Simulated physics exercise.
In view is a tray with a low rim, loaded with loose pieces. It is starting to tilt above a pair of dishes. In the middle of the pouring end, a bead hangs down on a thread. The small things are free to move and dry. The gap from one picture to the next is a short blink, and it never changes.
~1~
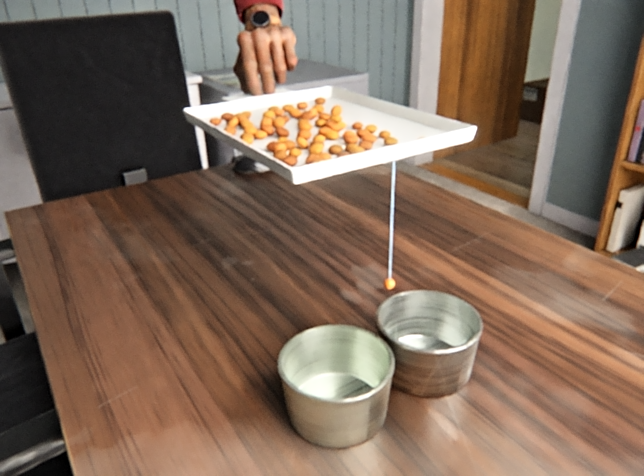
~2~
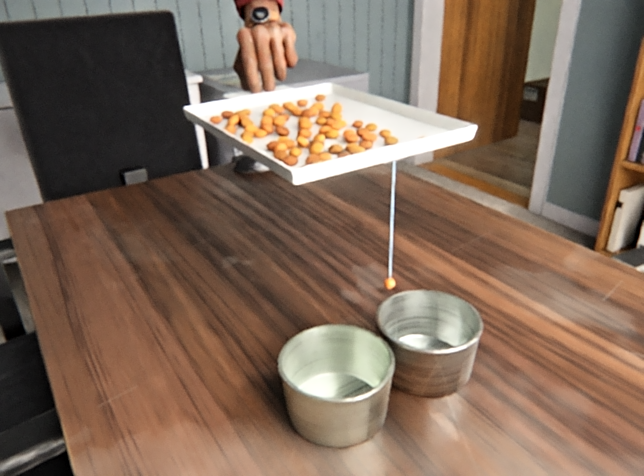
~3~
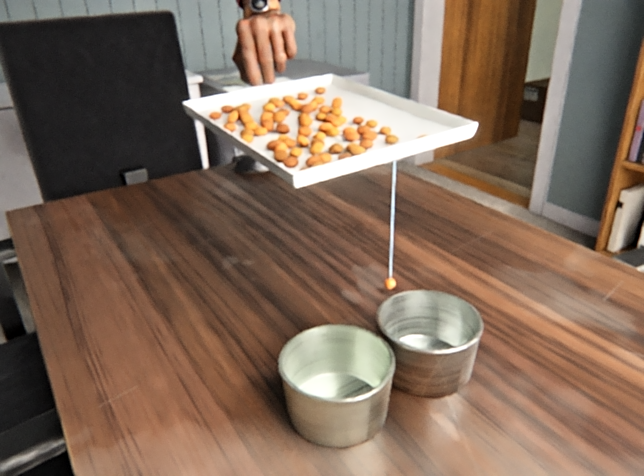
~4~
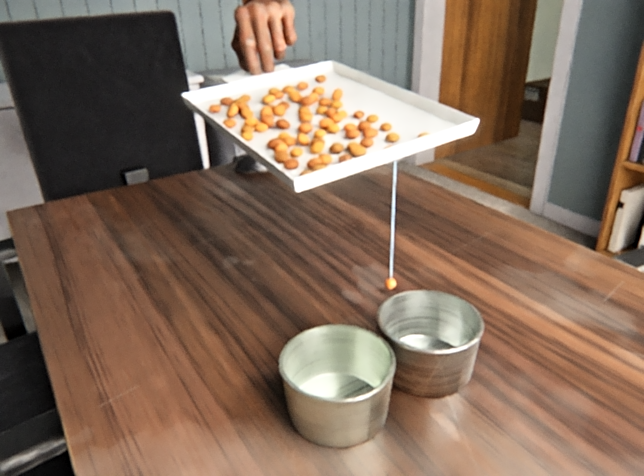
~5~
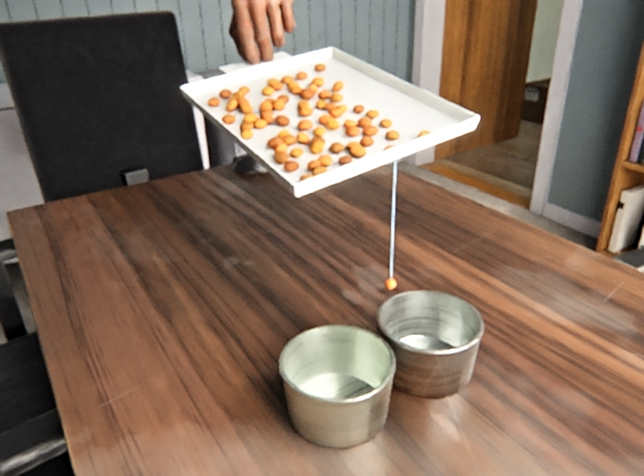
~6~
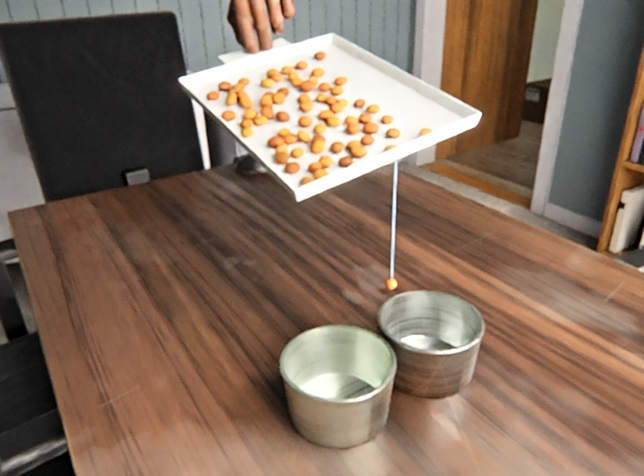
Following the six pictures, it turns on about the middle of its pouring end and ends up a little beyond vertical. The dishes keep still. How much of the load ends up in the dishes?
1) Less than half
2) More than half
(1) Less than half.
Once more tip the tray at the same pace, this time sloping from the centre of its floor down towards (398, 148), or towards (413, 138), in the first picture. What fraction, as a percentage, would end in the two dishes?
You'd see roughly 50 per cent the first time and 0 per cent the second.
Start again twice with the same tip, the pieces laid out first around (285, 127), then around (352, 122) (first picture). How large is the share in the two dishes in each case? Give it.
In order, about 40 and 20 in a hundred.
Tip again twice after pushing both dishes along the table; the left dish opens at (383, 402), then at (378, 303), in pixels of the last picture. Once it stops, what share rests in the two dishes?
Roughly 0% first, roughly 10% second.
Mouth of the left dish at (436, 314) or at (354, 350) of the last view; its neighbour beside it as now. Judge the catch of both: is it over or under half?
First shift, a minority share; second shift, a minority share.
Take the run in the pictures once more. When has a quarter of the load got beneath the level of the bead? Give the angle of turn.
It has tipped about 95 degrees.
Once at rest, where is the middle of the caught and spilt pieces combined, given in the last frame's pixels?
Near pixel (312, 369).
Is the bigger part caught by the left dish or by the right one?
Fuller: The left one.
Shortly afterwards, tray tipped steeply; the whole lot on the tray.
Next, tray tipped right over; near half on the tray; a little in the left dish; near a quarter outside both; near a quarter in the air.
Some moments later, tray tipped past a quarter turn; near a quarter in the left dish; the bulk outside both.
In the end, tray tipped past a quarter turn; near a quarter in the left dish; none at all in the right dish; the bulk outside both.
